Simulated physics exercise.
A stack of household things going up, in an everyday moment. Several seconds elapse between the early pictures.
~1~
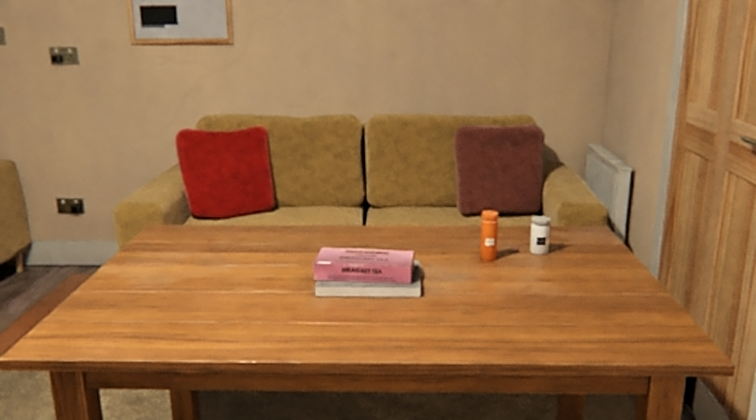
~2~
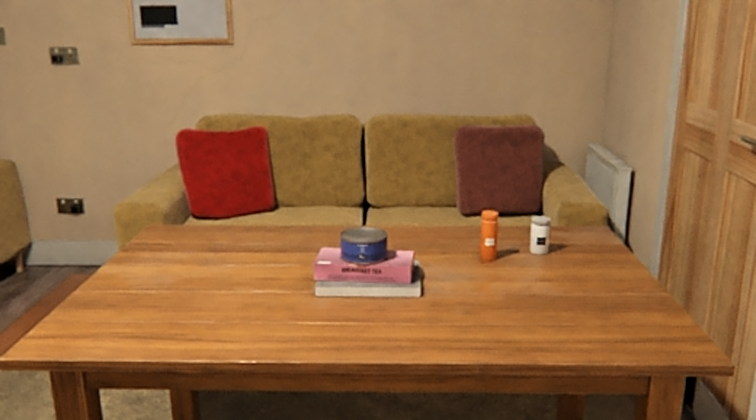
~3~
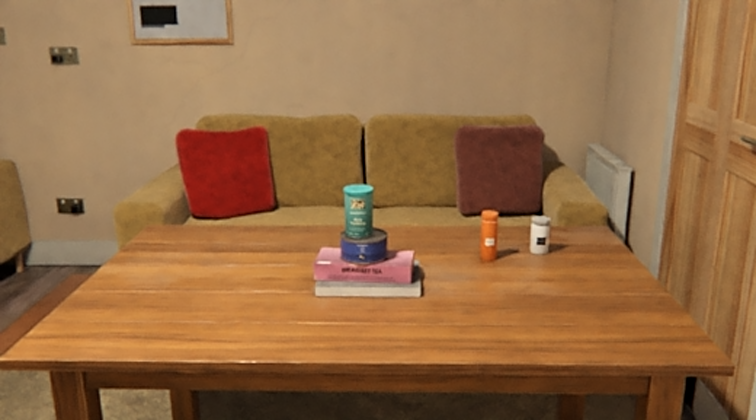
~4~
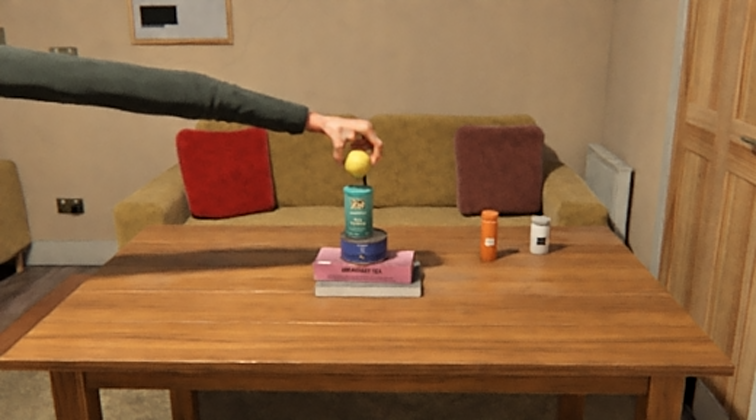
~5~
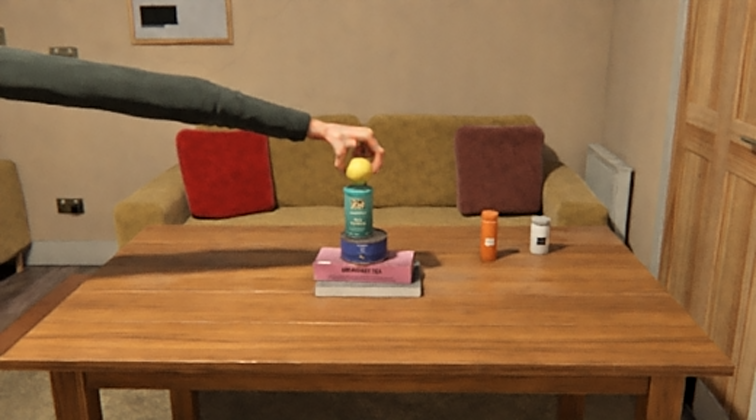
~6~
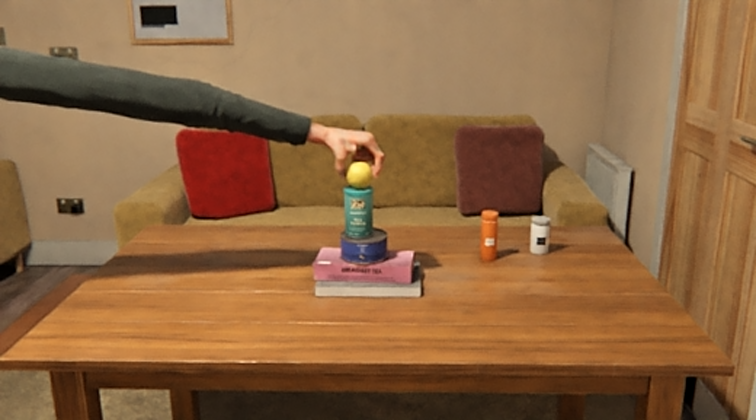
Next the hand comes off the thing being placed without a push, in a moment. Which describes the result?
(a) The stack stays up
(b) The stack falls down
The stack stays up.
Then, 0.20 s on from there, no change.
Then, 0.40 s on from there, yellow lemon resting near (360, 176).
In the end, all 7 unmoved. At the end, from the last picture's camera, yellow lemon near (359, 176). The pile stays up.
